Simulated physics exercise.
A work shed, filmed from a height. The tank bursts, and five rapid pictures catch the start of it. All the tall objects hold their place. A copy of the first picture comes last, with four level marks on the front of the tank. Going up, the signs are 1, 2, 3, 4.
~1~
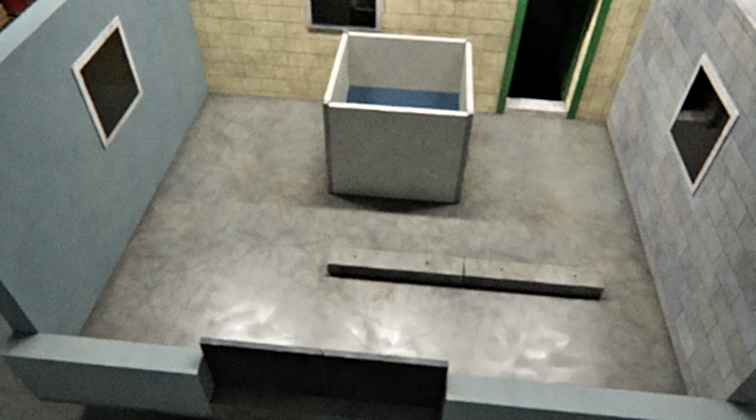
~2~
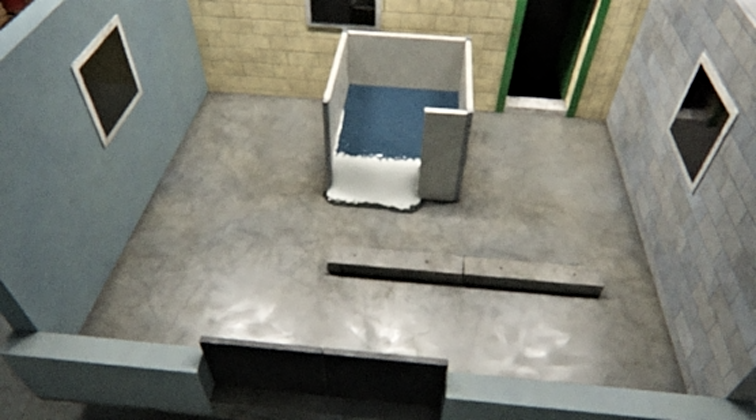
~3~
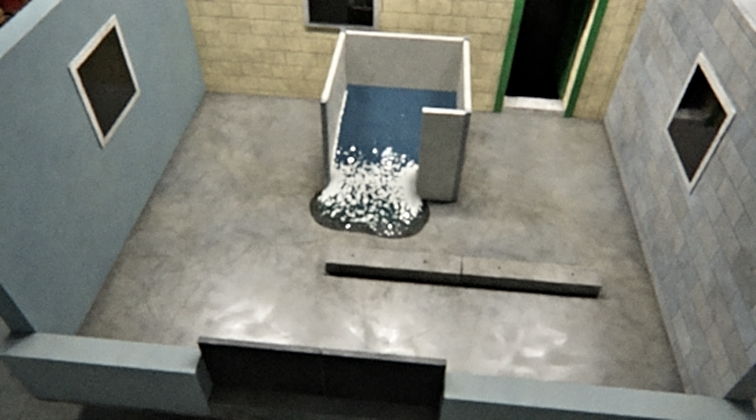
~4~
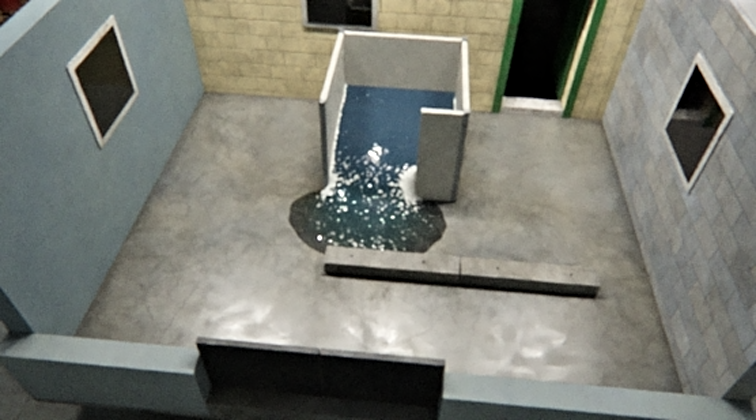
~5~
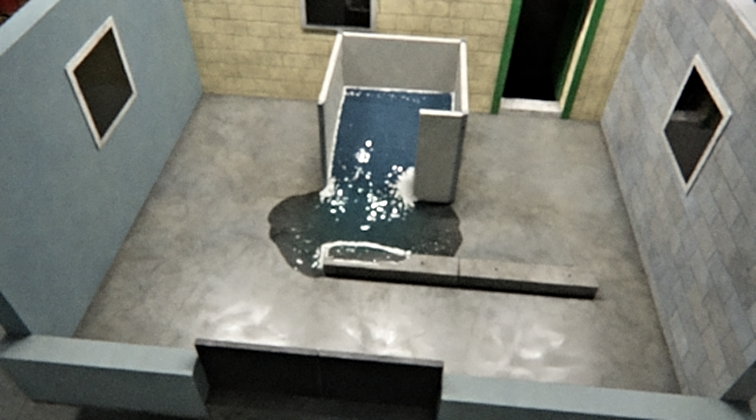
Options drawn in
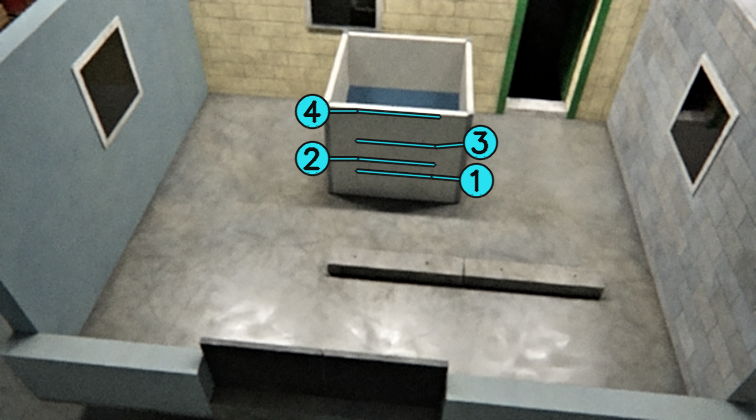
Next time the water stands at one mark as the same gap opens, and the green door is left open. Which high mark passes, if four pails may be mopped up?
3 will do.
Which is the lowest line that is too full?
That is line 4.
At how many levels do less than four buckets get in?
Three.
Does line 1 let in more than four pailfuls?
No, that is safe.
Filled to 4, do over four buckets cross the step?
Yes, it does.
On the marked copy, 1 at (394, 173); 2 at (395, 161); 3 at (396, 143); 4 at (397, 114); from the bottom up 1, 2, 3, 4.
If 1 is chosen, nothing gets over.
If 2 is chosen, nothing gets over.
If 3 is chosen, a splash gets over, under a bucket.
If 4 is chosen, about 9 bucketfuls get in.
